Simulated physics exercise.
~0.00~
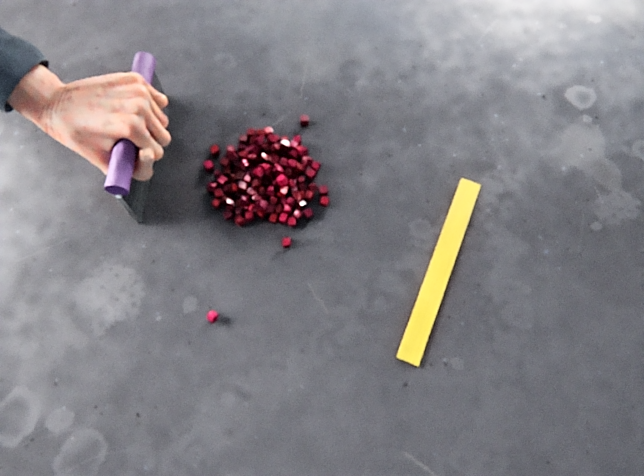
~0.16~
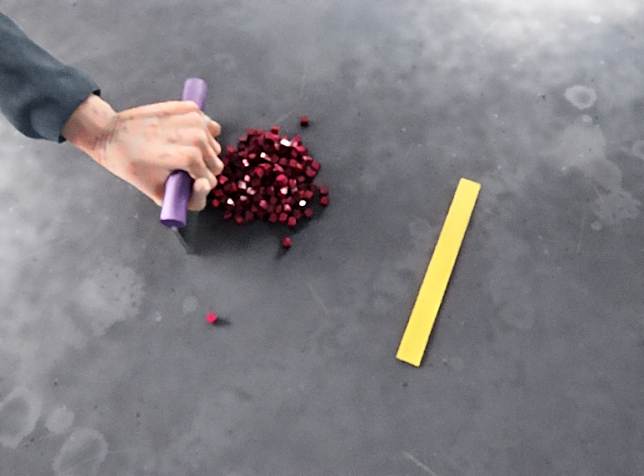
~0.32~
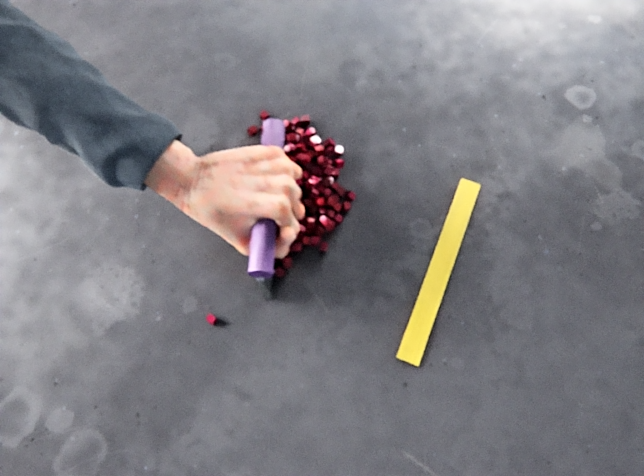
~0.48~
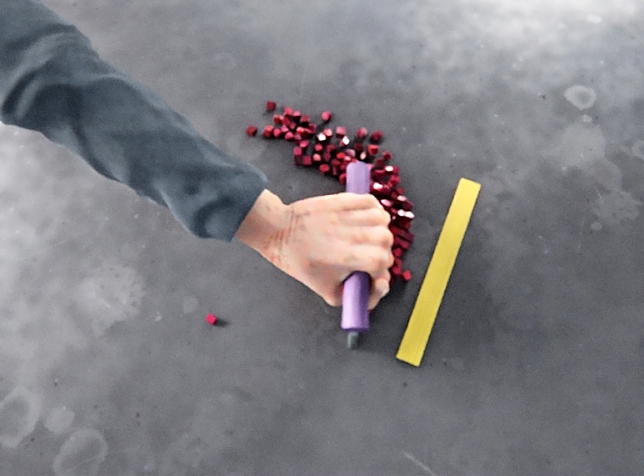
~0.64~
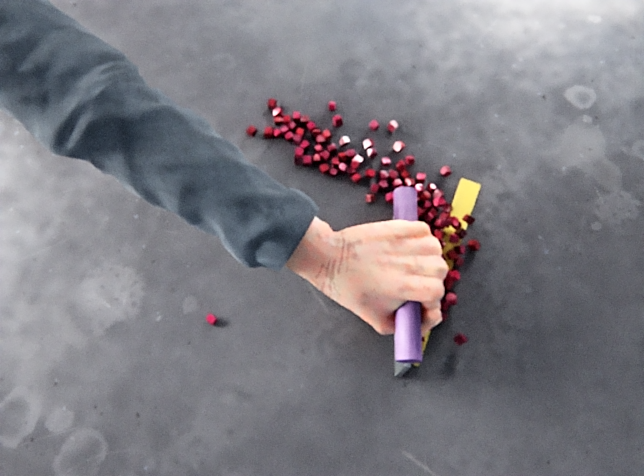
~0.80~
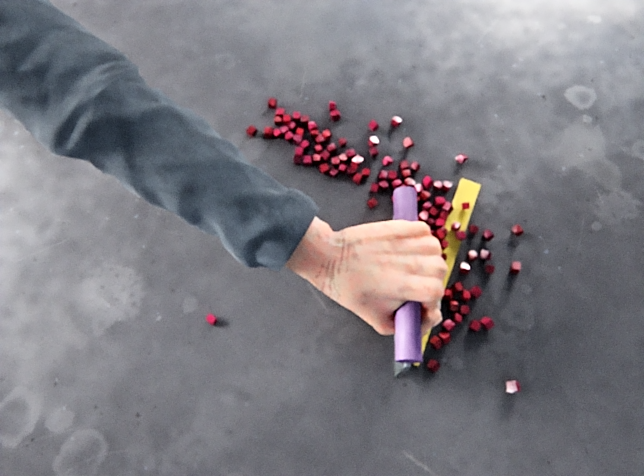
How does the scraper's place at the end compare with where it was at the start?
It starts at the upper left, to the left of the heap of red cubes, and ends farther right and lower down, right beside the yellow strip.
At first, a hand holds a scraper with a purple handle to the left of a heap of small dark red cubes, while a yellow strip lies farther right on a grey surface. The hand moves the scraper right and slightly down into the heap, pushing many cubes along and leaving others trailing at the upper left. As the scraper reaches the strip, cubes spill onto and around it. The scraper stops there, and a few cubes scatter beyond the strip. Most end up elsewhere, and one stray cube at the lower left stays untouched.
